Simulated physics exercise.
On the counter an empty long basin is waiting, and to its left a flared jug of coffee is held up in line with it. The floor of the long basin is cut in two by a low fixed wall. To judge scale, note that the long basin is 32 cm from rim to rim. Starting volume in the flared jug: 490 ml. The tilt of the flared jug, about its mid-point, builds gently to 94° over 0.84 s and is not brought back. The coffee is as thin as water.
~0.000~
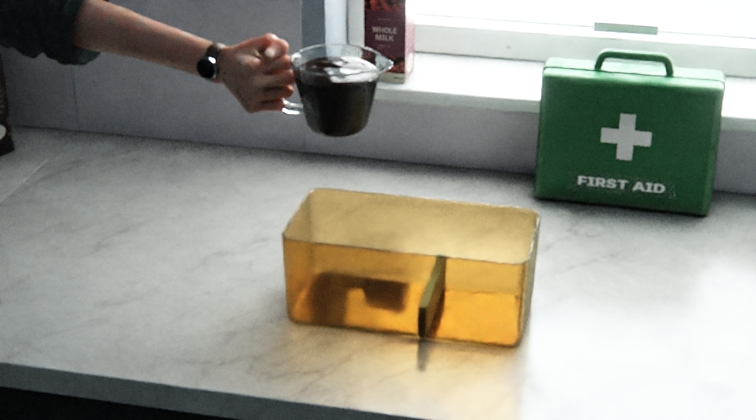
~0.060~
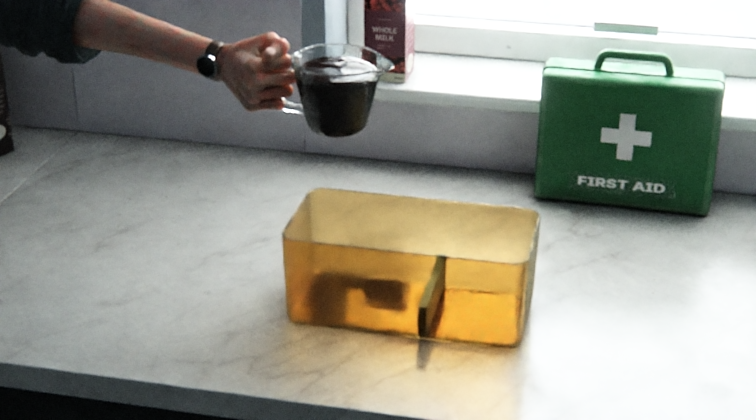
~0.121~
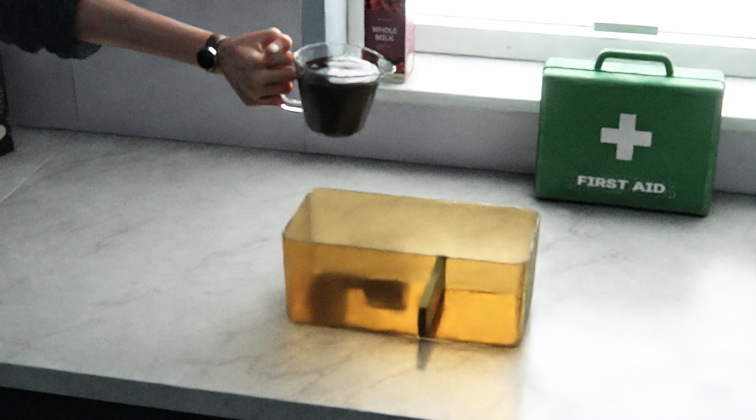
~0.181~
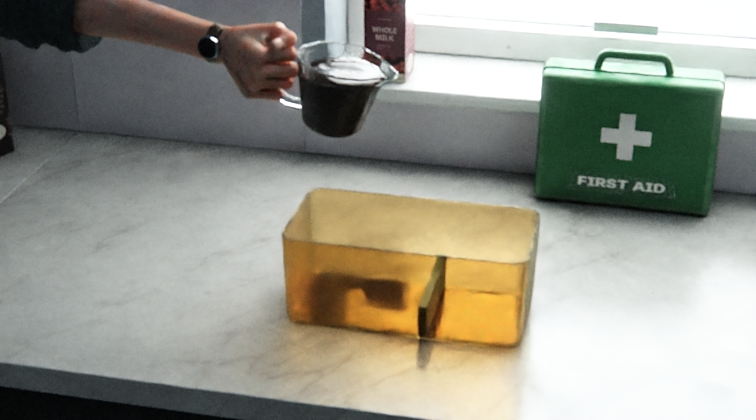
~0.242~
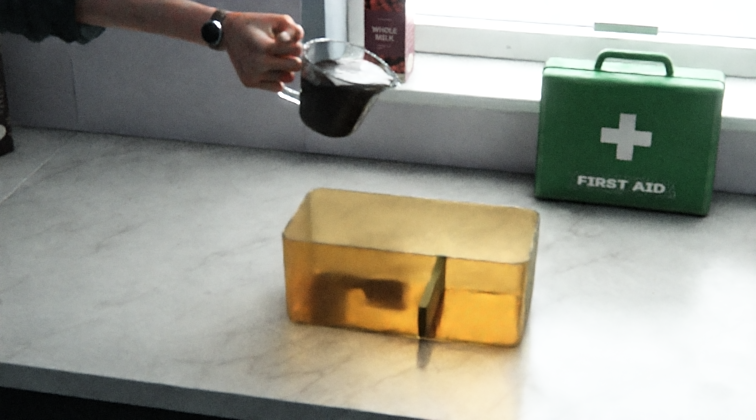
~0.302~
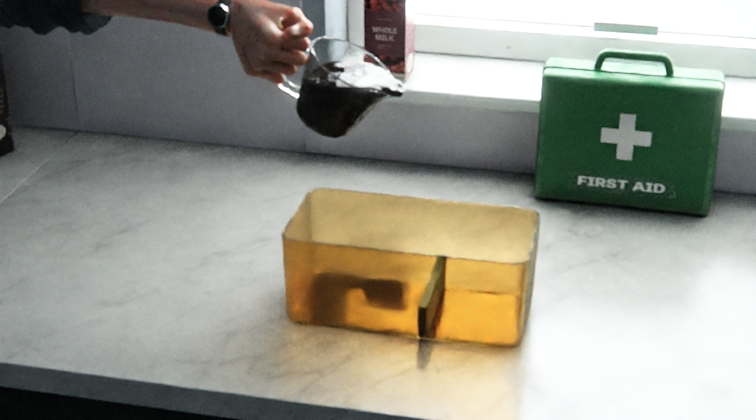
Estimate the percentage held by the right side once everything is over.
I would say 67 per cent.
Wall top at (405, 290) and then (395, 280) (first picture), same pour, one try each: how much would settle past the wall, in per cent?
First try about 85 %, second try about 90 %.
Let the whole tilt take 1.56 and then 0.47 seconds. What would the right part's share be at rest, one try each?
Respectively 70 and 55 %.
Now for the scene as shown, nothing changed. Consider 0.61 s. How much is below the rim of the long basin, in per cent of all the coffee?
Roughly 20 percent of it.
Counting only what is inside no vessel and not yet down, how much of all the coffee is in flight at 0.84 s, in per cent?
Around 16 per cent of the liquid is in flight.
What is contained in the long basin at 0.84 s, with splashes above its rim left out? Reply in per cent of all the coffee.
About 76 %.
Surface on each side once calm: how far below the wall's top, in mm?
Roughly 40 mm on the left side and roughly 28 mm on the right.
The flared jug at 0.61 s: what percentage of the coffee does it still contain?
About 48 percent.
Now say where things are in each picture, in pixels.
It leans 0°; its right rim is at (393, 65); the coffee meets the walls at (299, 65) and (379, 72); the long basin's rim runs from (296, 213) to (534, 238); the wall's top is at (433, 280), in the first frame.
It leans 1°; its right rim is at (393, 66); the coffee meets the walls at (299, 65) and (380, 72), in the second frame.
It leans 5°; its right rim is at (395, 70); the coffee meets the walls at (301, 64) and (381, 74), in the third frame.
It leans 10°; its right rim is at (398, 76); the coffee meets the walls at (304, 65) and (385, 76), in the fourth frame.
It leans 18°; its right rim is at (400, 84); the coffee meets the walls at (306, 67) and (392, 78), in the fifth frame.
It leans 27°; its right rim is at (401, 94); the coffee meets the walls at (308, 71) and (390, 84); 2 per cent is over the edge, in the sixth frame.
Then, 0.61 s in, the tilt is 78° and 48 per cent is still to pour, 1 is left of the wall and 18 right of it.
Then, 0.84 s in, the tilt is 94° and 8 per cent is still to pour, 16 is left of the wall and 60 right of it.
Then, 1.08 s in, the tilt is 94° and 1 per cent is still to pour, 30 is left of the wall and 67 right of it.
Then, 1.34 s in, the tilt is 94° and 0 per cent is still to pour, 31 is left of the wall and 67 right of it.
Finally, 31 per cent lies left of the wall, 67 right of it and 1 outside.
